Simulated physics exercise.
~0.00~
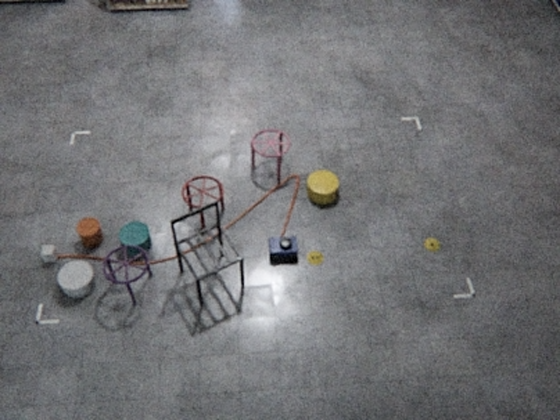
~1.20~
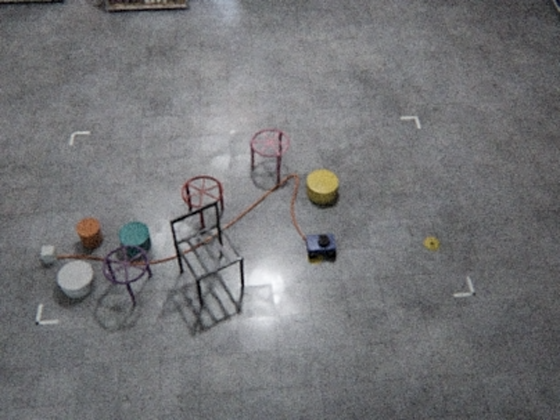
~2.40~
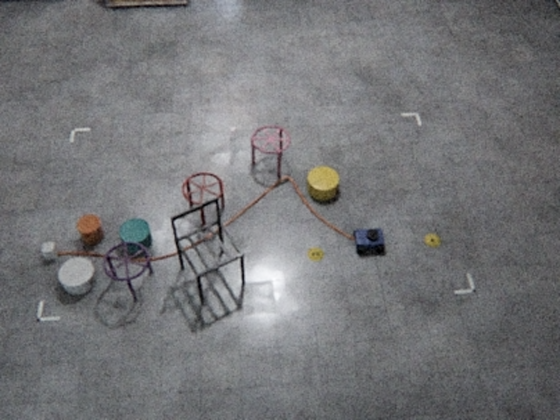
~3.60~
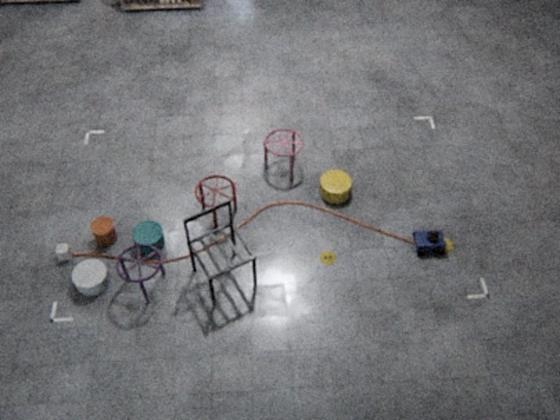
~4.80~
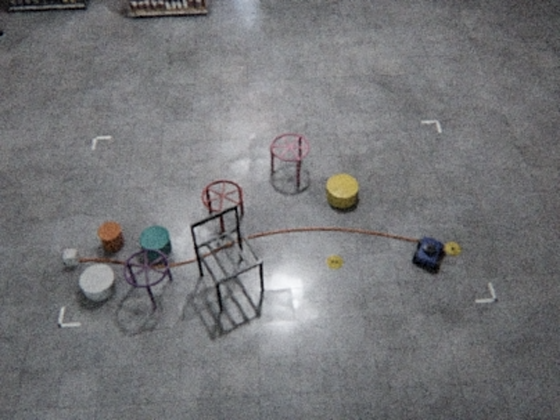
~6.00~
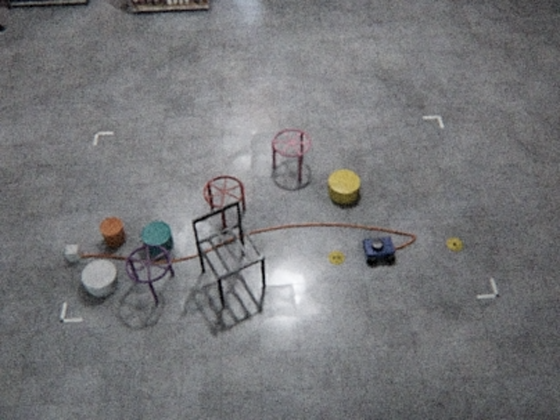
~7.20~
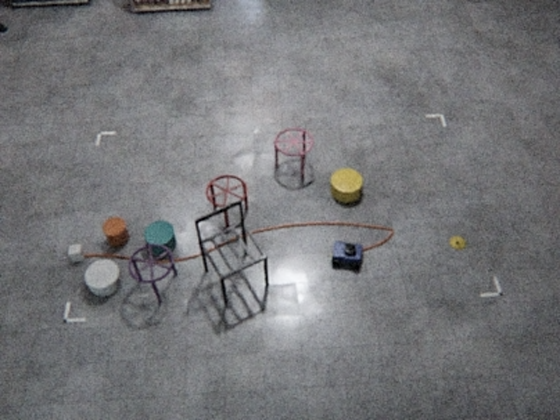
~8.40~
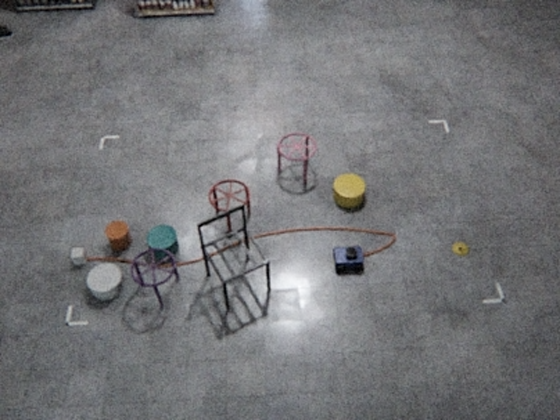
A small dark blue cart trailing a long orange cord rolled right across a gray floor, past a yellow tub, stools and a black chair frame, then turned and came partway back left, leaving the cord in a loop while everything else stayed put.
